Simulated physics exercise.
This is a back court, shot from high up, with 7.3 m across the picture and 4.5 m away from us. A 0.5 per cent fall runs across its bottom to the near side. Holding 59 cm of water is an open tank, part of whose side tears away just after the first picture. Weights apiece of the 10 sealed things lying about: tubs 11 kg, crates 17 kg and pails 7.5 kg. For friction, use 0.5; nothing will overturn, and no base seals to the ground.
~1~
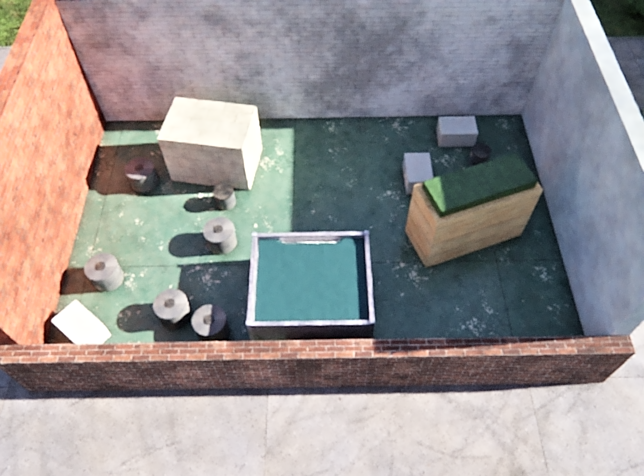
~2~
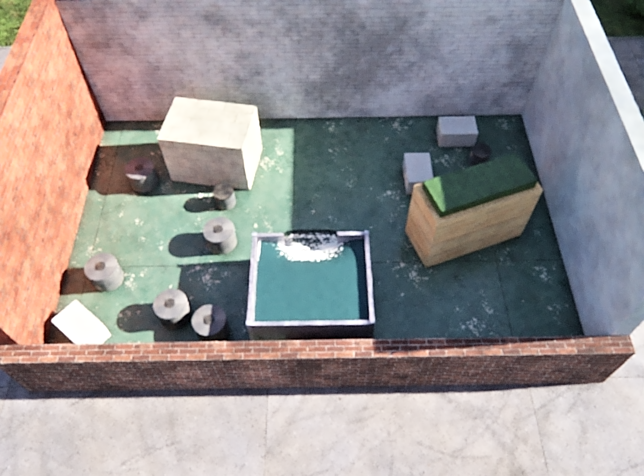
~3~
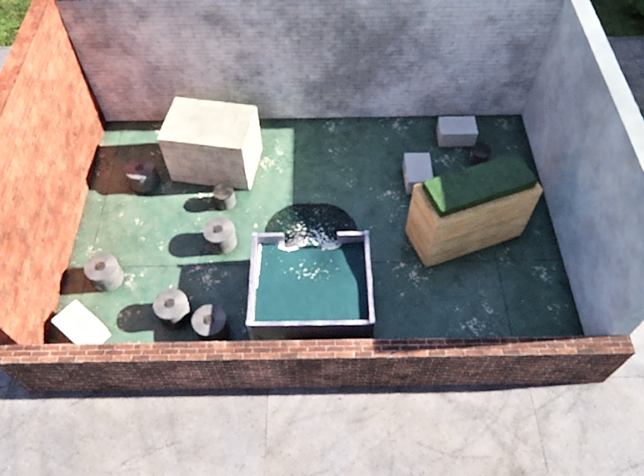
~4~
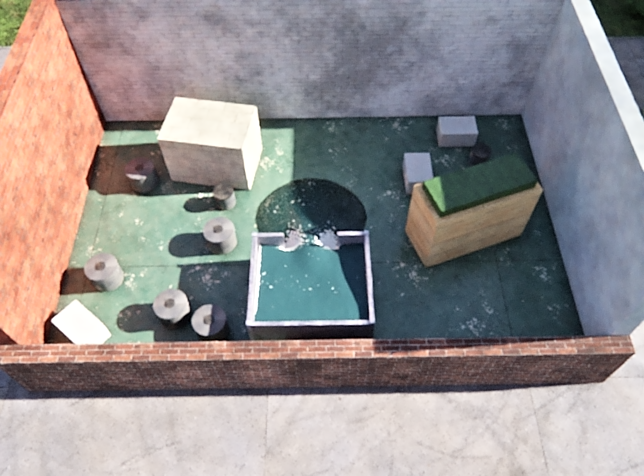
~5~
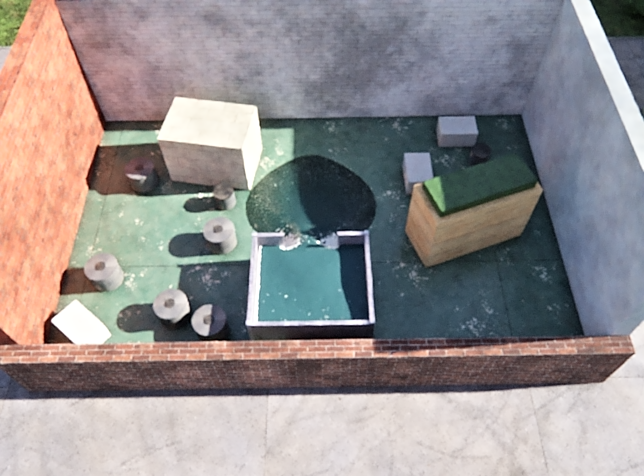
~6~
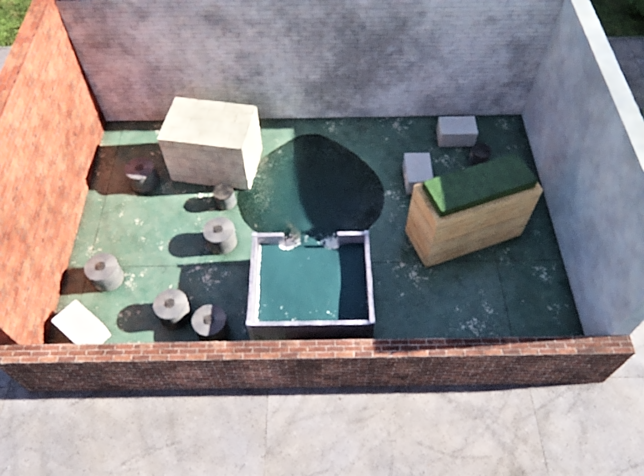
A walled court holds an open tank whose far side breaks, and water spreads behind it.
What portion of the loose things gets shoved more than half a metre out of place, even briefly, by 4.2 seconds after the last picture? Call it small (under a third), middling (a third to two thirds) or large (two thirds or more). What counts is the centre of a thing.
Small, under a third.
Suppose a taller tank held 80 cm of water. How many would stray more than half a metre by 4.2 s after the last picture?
3.
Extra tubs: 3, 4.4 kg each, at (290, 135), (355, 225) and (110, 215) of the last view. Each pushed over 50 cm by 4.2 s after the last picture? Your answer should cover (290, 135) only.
Above.
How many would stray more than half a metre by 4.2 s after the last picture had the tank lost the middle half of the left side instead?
That would give 5.
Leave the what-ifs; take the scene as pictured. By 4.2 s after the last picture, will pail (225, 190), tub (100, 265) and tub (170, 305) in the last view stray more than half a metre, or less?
First falling below it, second falling below it, third falling below it.
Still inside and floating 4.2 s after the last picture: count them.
At that instant the tally stands at 0.
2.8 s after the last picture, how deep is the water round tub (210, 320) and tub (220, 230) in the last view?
About 0 and 1 cm.
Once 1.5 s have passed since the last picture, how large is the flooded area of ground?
Roughly 13 m2.
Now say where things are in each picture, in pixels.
In the first frame, a tub at (101, 266) rests on the ground; a tub at (218, 229), on the bottom; water covers 1.9 m2; 0 of 10 have shifted.
In the second frame, a tub at (101, 266) rests on the ground; a tub at (218, 229) rests on the ground; 2.4 m2 under water; 0 of 10 have shifted.
In the third frame, a tub at (101, 266), on the bottom; a tub at (218, 229), on the bottom; water covers 3.0 m2; 0 of 10 have shifted.
In the fourth frame, a tub at (101, 266), on the bottom; a tub at (218, 229), on the bottom; 3.9 m2 under water; 0 of 10 have shifted.
In the fifth frame, a tub at (101, 266) rests on the ground; a tub at (218, 229), on the bottom; 4.8 m2 under water; 0 of 10 have shifted.
In the sixth frame, a tub at (101, 266) rests on the ground; a tub at (218, 229) rests on the ground; water covers 5.9 m2; 0 of 10 have shifted.
Then, 0.4 s after the last picture 0 of 10 are over 50 cm from their spots; 0 afloat.
Then, 1.5 s after the last picture 0 of 10 are over 50 cm from their spots; 0 afloat.
Then, 2.8 s after the last picture 0 of 10 are over 50 cm from their spots; 0 afloat.
Then, 4.2 s after the last picture 1 of 10 are over 50 cm from their spots, and 1 have been at some point; 0 afloat.
